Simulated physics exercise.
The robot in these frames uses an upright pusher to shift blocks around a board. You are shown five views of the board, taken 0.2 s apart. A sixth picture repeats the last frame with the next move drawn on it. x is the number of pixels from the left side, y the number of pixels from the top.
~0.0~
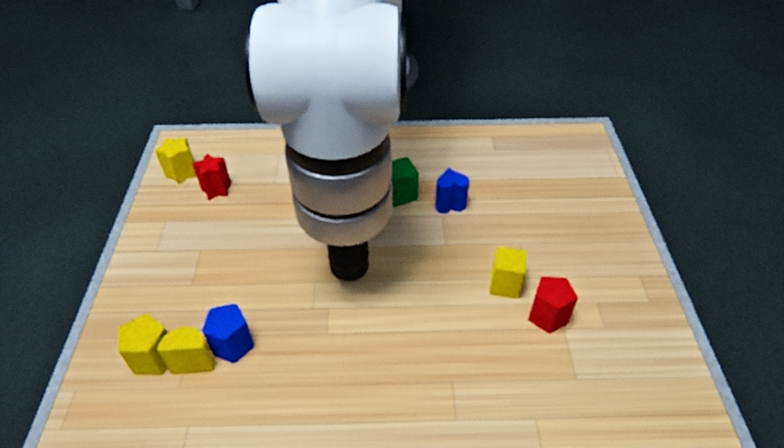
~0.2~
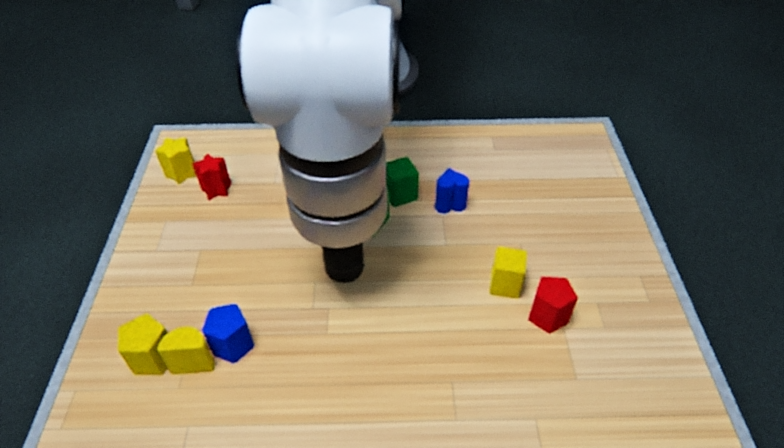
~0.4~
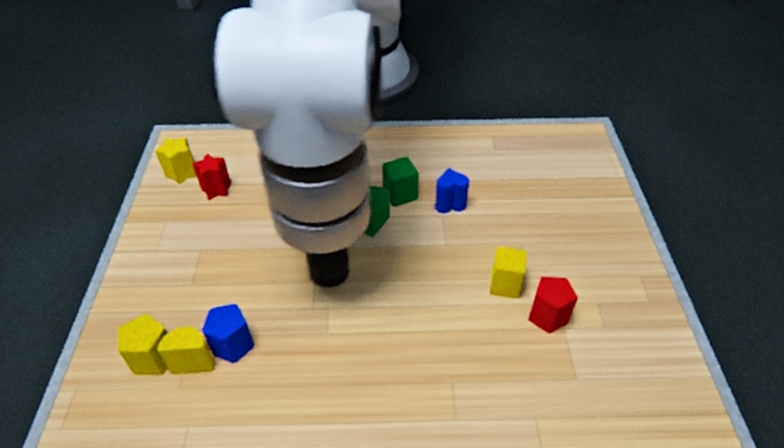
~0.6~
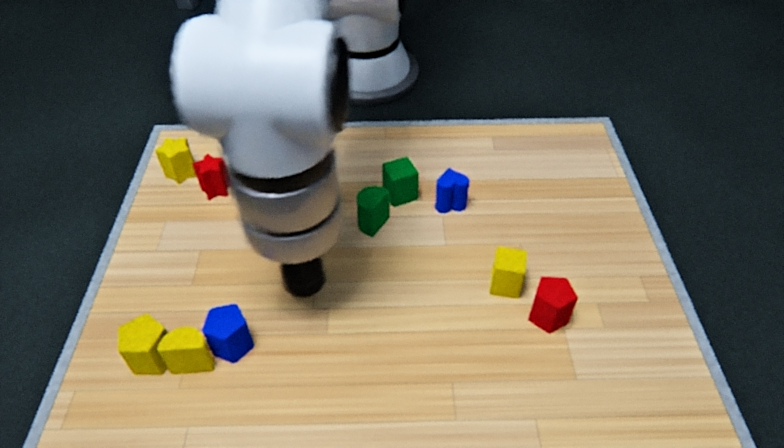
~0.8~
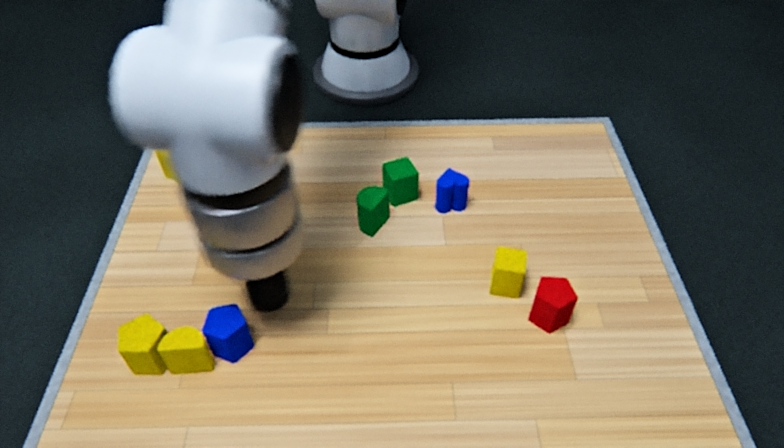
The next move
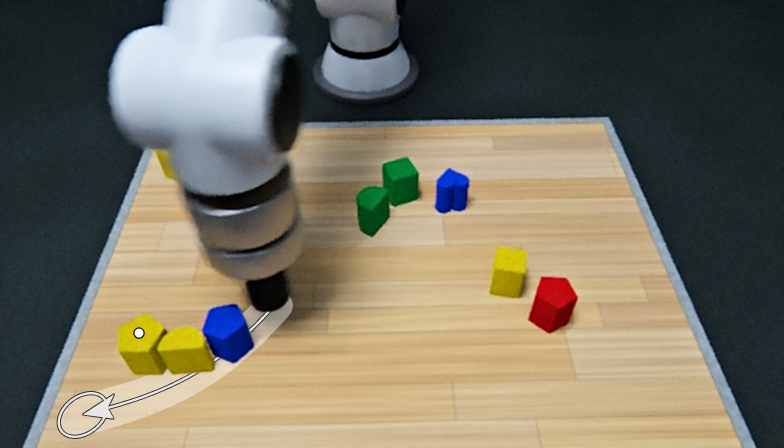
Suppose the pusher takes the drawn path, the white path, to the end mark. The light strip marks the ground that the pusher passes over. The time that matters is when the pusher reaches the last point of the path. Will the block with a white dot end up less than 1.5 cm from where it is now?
Final answer: Yes.
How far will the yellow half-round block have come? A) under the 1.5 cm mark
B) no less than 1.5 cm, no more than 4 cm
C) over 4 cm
It's C.
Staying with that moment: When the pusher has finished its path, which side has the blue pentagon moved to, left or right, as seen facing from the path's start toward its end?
It heads left.
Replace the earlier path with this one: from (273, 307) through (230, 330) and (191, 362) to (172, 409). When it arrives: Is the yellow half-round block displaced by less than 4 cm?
Final answer: No.
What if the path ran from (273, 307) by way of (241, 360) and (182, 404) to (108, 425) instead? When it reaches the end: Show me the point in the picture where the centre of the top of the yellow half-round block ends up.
The middle of its top is at (60, 381).
Path on the board, from (273, 307) over (224, 353) and (159, 391) to (83, 414); the dot is on the yellow pentagon.
The first path, step by step. One third of the way, pusher (220, 343); yellow half-round block (152, 372), turned 95° clockwise; blue pentagon (193, 365), turned 45° anticlockwise.
Two thirds of the way, pusher (152, 381); yellow pentagon (131, 333), turned 30° clockwise; yellow half-round block (113, 405), turned 95° clockwise; blue pentagon (169, 398), turned 85° anticlockwise.
At the end, pusher (74, 405); yellow pentagon (128, 334), turned 40° clockwise; yellow half-round block (83, 425), turned 20° clockwise; blue pentagon (169, 398), turned 85° anticlockwise.
